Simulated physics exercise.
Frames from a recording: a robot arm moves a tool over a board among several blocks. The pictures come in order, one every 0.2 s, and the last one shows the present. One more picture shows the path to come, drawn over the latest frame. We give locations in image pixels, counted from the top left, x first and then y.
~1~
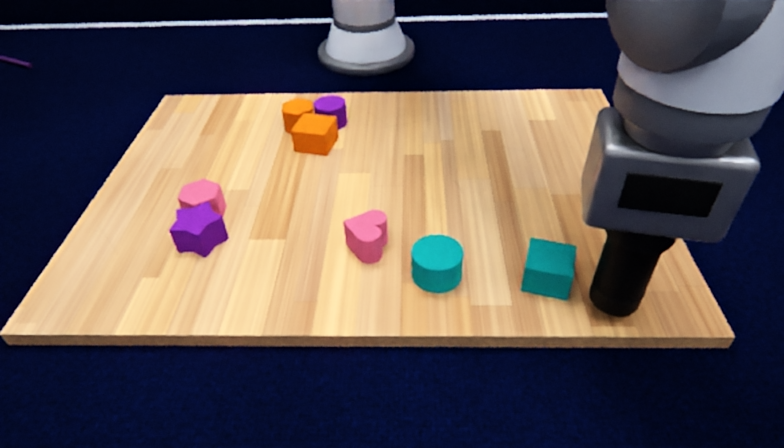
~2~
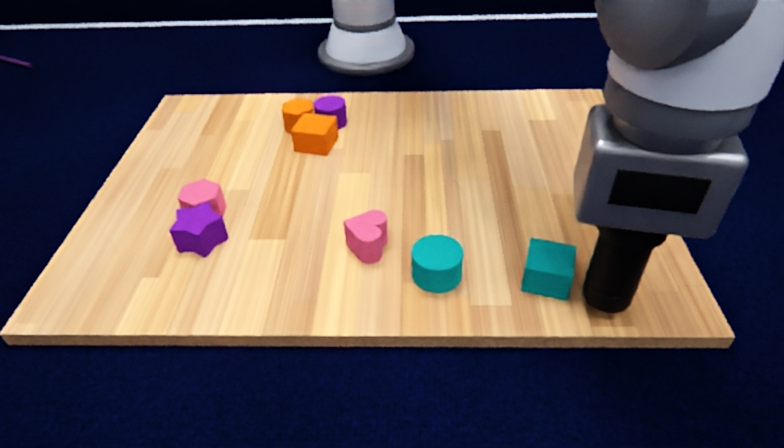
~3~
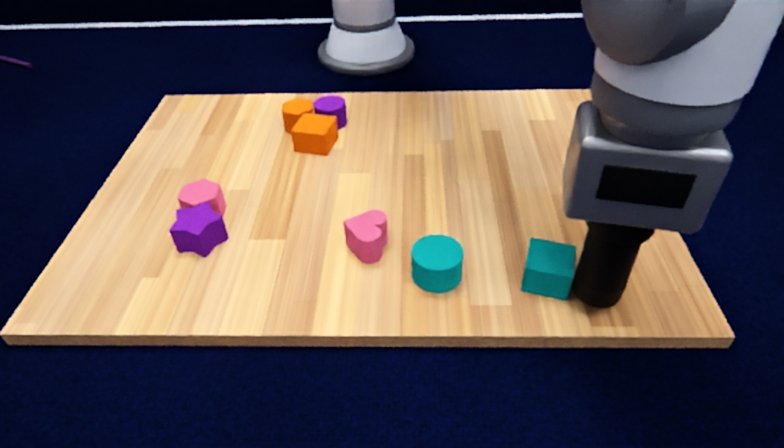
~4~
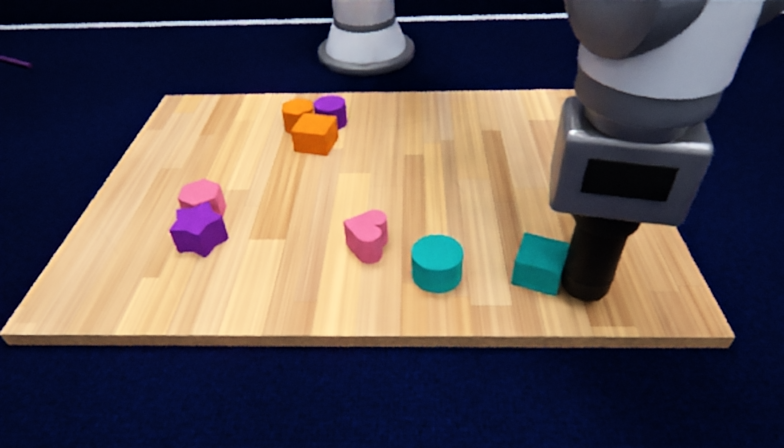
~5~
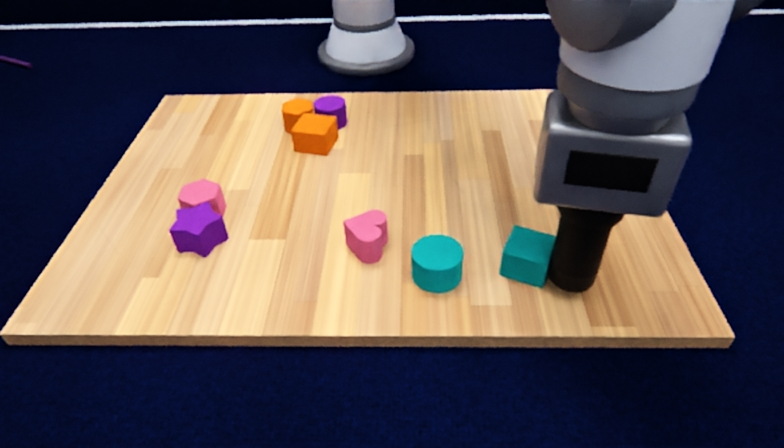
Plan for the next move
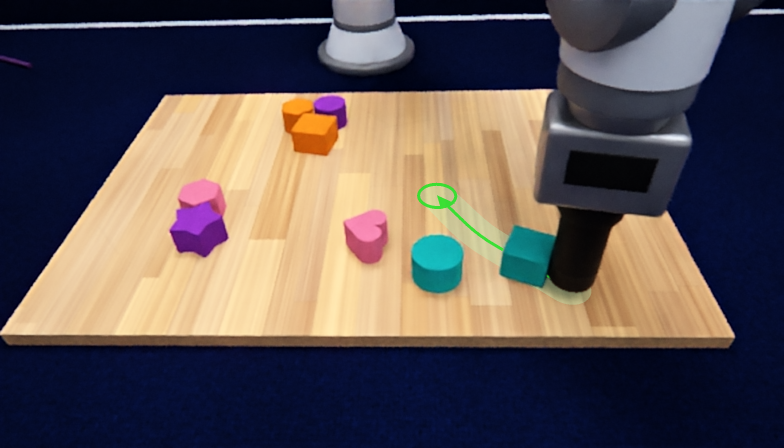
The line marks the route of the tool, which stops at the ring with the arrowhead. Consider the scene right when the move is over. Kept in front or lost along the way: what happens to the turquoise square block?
Still in front.
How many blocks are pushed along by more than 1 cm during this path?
My count: 1.
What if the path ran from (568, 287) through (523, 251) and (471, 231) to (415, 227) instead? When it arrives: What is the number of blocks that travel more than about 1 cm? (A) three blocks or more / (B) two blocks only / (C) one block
Option C.
Path on the board, from (568, 287) via (489, 242), ending at (437, 196).
On the path given first. One third of the way, tool at (515, 245); turquoise square block at (481, 214).
Two thirds of the way, tool at (469, 216); turquoise square block at (439, 186), turned 15° clockwise.
At the end, tool at (437, 186); turquoise circle in place; turquoise square block at (405, 161).
